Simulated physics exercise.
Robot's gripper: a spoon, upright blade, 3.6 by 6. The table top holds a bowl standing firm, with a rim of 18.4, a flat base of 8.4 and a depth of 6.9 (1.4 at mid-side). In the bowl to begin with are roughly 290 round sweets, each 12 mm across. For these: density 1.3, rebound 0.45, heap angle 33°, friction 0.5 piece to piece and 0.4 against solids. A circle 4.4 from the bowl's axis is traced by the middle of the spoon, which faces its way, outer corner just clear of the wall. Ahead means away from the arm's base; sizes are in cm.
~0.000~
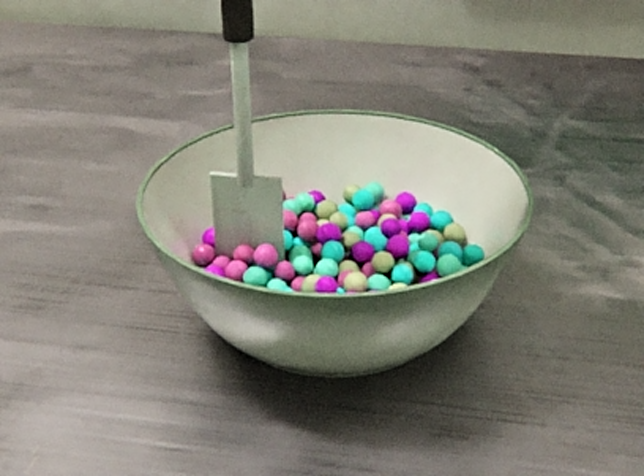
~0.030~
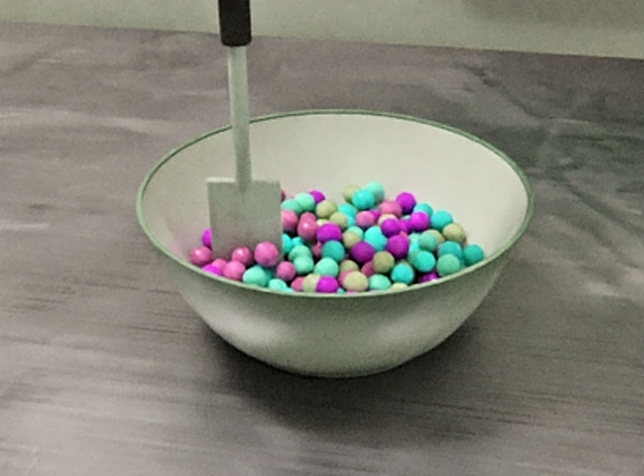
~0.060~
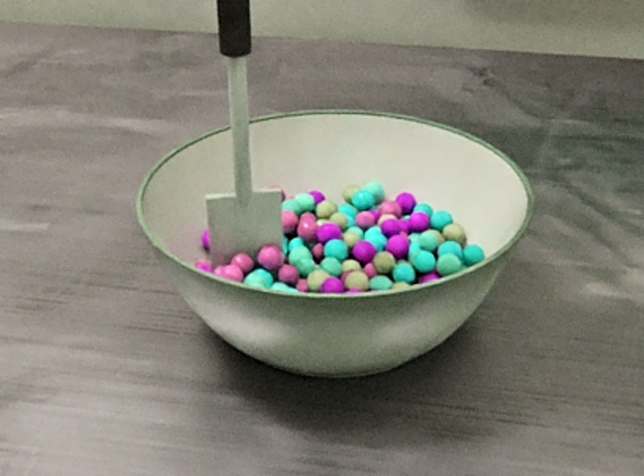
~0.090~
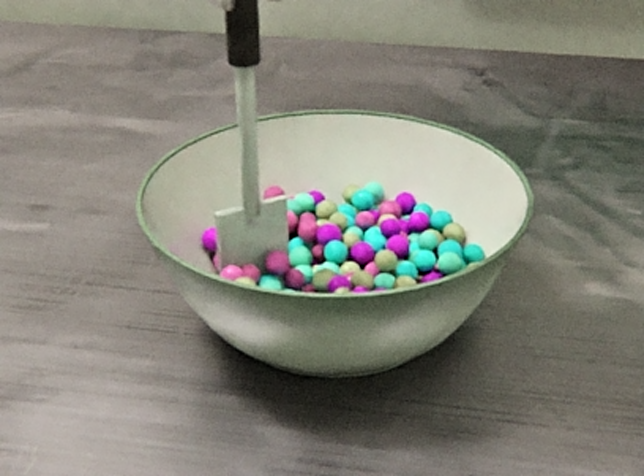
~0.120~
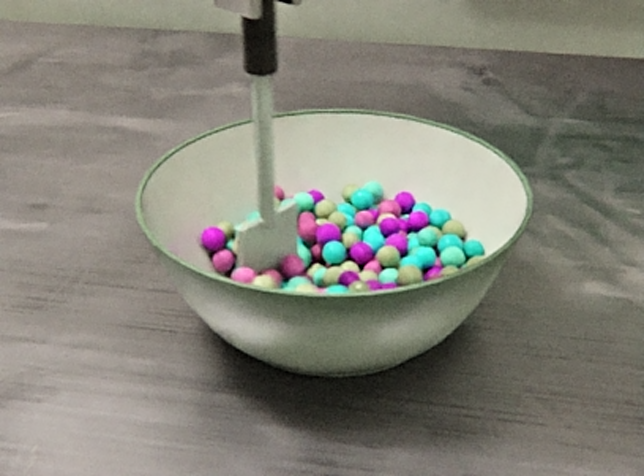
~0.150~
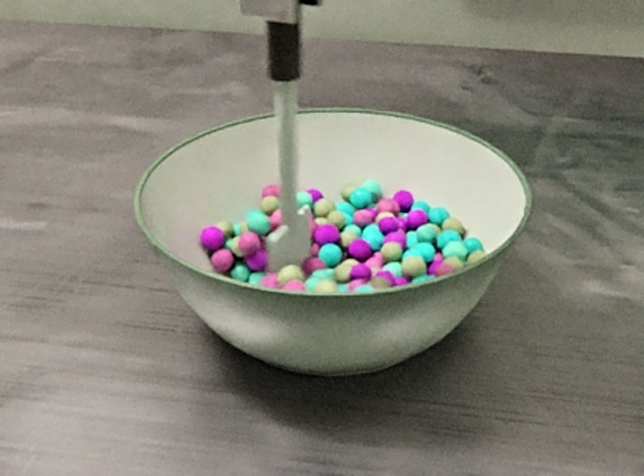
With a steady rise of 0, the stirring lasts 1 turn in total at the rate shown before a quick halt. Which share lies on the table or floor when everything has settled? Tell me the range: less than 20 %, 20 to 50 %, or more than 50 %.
It falls in the range less than 20 %.
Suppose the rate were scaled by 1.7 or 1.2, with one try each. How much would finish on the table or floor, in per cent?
Around 20 percent on the first try and 10 percent on the second.
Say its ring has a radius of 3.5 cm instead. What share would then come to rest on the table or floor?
Then some 0 percent.
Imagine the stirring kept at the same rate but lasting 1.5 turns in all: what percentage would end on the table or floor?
Roughly 5 per cent.
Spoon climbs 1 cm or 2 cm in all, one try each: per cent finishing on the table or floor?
Around 5 percent, then 5 percent.
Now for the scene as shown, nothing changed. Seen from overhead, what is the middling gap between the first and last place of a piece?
Around 7 cm.
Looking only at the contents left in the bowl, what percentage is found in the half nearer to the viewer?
I'd say around 65 per cent.
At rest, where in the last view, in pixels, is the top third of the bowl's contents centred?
I'd put it at about (240, 273).
After 0.34 s, 184° round, highest piece 9 above the table; 291 in the bowl.
After 0.53 s, 294° round, highest piece 8 above the table; 280 in the bowl, 8 on the table or floor, 3 in flight or on the tool.
After 0.82 s, 0° round, highest piece 7 above the table; 277 in the bowl, 14 on the table or floor.
After 1.52 s, 0° round, highest piece 7 above the table; 277 in the bowl, 14 on the table or floor.
At rest, 277 in the bowl, 14 on the table or floor. That is 5 % on the table or floor.
